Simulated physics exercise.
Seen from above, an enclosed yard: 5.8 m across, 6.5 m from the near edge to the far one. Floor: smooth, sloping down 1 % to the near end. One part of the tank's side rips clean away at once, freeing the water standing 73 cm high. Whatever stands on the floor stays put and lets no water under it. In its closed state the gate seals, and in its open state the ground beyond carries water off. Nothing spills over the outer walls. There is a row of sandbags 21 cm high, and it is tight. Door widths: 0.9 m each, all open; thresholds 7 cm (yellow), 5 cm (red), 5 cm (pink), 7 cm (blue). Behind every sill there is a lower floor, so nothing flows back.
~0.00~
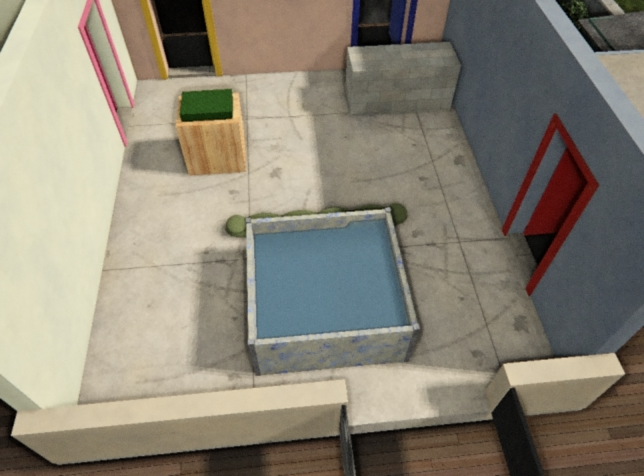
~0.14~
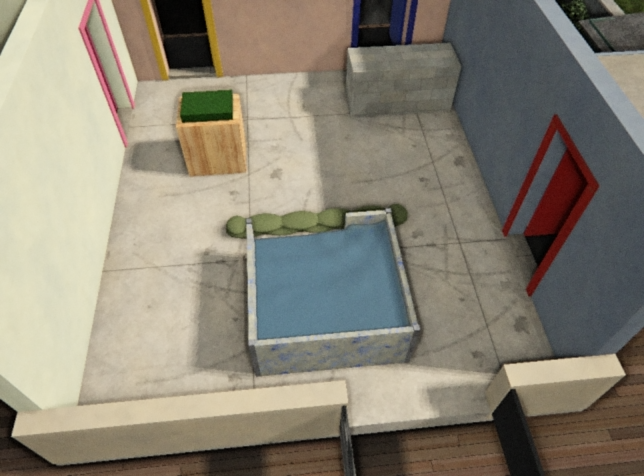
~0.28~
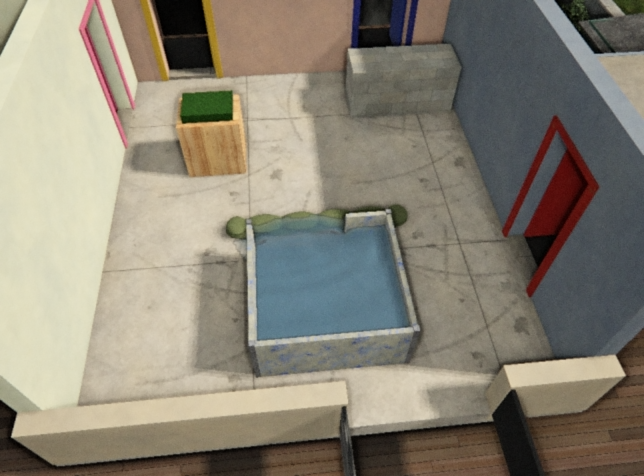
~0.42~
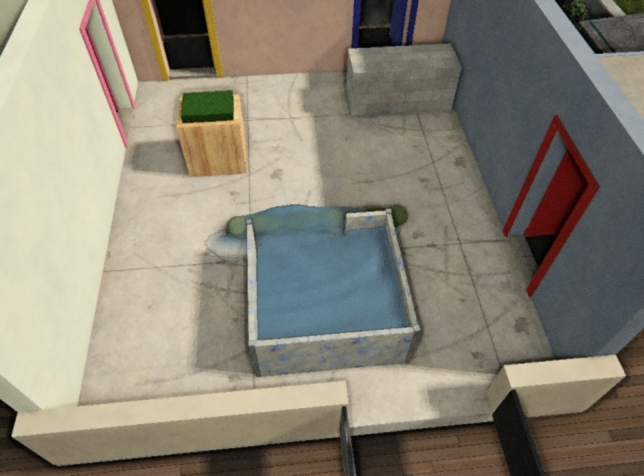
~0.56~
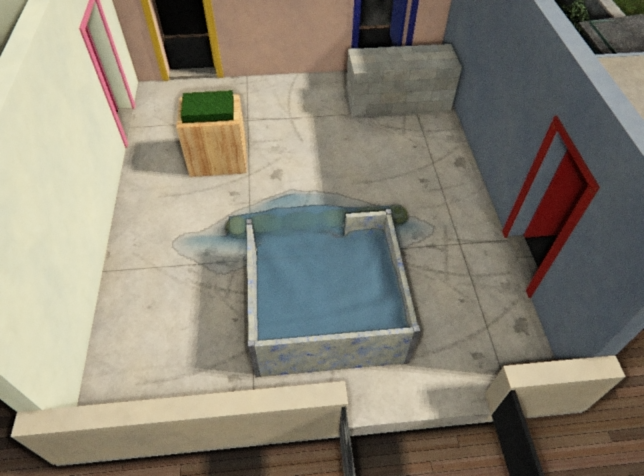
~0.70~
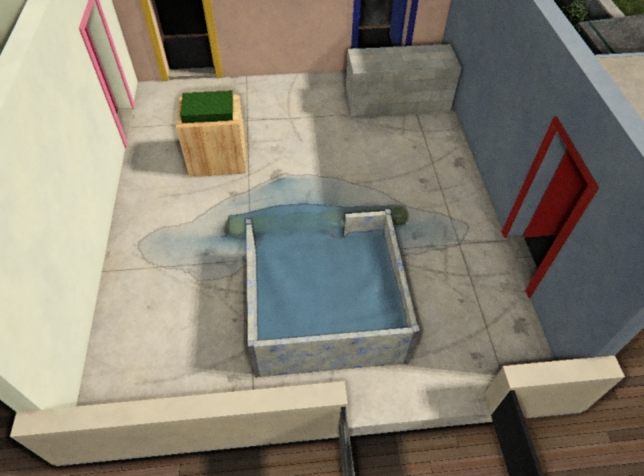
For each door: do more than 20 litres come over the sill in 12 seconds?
My prediction: At the yellow door the inflow will remain within the limit, at the red door the inflow will break the limit, at the pink door the inflow will remain within the limit, at the blue door the inflow will remain within the limit.
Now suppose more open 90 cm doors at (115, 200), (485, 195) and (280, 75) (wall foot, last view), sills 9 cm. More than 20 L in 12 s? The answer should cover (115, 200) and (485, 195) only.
Order as listed: Surpassed and respected.
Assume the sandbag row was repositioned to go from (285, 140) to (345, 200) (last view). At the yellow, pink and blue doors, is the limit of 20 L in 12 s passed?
Well, the yellow one is more than allowed, the pink one is more than allowed, and the blue one is more than allowed.
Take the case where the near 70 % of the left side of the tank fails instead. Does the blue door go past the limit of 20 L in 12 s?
Measured against that limit, the blue door stays within it.
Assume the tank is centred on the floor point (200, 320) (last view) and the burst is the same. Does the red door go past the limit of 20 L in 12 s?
With that change, the limit at the red door is not exceeded.
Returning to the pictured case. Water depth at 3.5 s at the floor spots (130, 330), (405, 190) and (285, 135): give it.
Roughly 5, 0, 2 cm.
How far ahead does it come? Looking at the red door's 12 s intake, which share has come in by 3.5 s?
Roughly 50%.
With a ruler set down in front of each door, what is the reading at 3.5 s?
Door by door in cm, yellow shows 4, red shows 11, pink shows 4, blue shows 4.
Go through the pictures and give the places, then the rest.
In the first frame, still water, 73 cm deep, in the tank at (326, 274).
In the second frame, the front is at a hidden place, 0.7 m from the gap on the tank's far side; 0.2 m2 of floor is under water; 73 cm left at the back of the tank.
In the third frame, water pours out on the tank's far side and has run 1.0 m, to a hidden place; typically 25 cm deep outside, 73 cm at the tank's back.
In the fourth frame, water pours out on the tank's far side and has run 1.5 m, to (395, 230); typically 11 cm deep outside, 68 cm at the tank's back.
In the fifth frame, water pours out on the tank's far side and has run 1.9 m, to (427, 228); typically 8 cm deep outside, 62 cm at the tank's back.
In the sixth frame, water pours out on the tank's far side and has run 2.3 m, to (452, 229); typically 5 cm deep outside, 64 cm at the tank's back.
After 1.4 s water covers 40 % of the floor and is deepest (49 cm) near (285, 238); yellow door not reached, red door 8 cm at the sill, 5 L in, pink door not reached, blue door not reached.
After 2.2 s water covers 60 % of the floor and is deepest (34 cm) near (285, 238); yellow door not reached, red door 10 cm at the sill, 29 L in, pink door not reached, blue door not reached.
After 3.5 s water covers 70 % of the floor and is deepest (26 cm) near (309, 236); yellow door 4 cm at the sill, 0 L in, red door 11 cm at the sill, 69 L in, pink door 4 cm at the sill, 0 L in, blue door 4 cm at the sill, 0 L in.
After 7.0 s water covers 95 % of the floor and is deepest (16 cm) near (285, 248); yellow door 3 cm at the sill, 2 L in, red door 8 cm at the sill, 113 L in, pink door 6 cm at the sill, 2 L in, blue door 5 cm at the sill, 0 L in.
After 12.0 s water covers 95 % of the floor and is deepest (12 cm) near (73, 433); yellow door 2 cm at the sill, 2 L in, red door 7 cm at the sill, 139 L in, pink door 4 cm at the sill, 3 L in, blue door 2 cm at the sill, 0 L in.
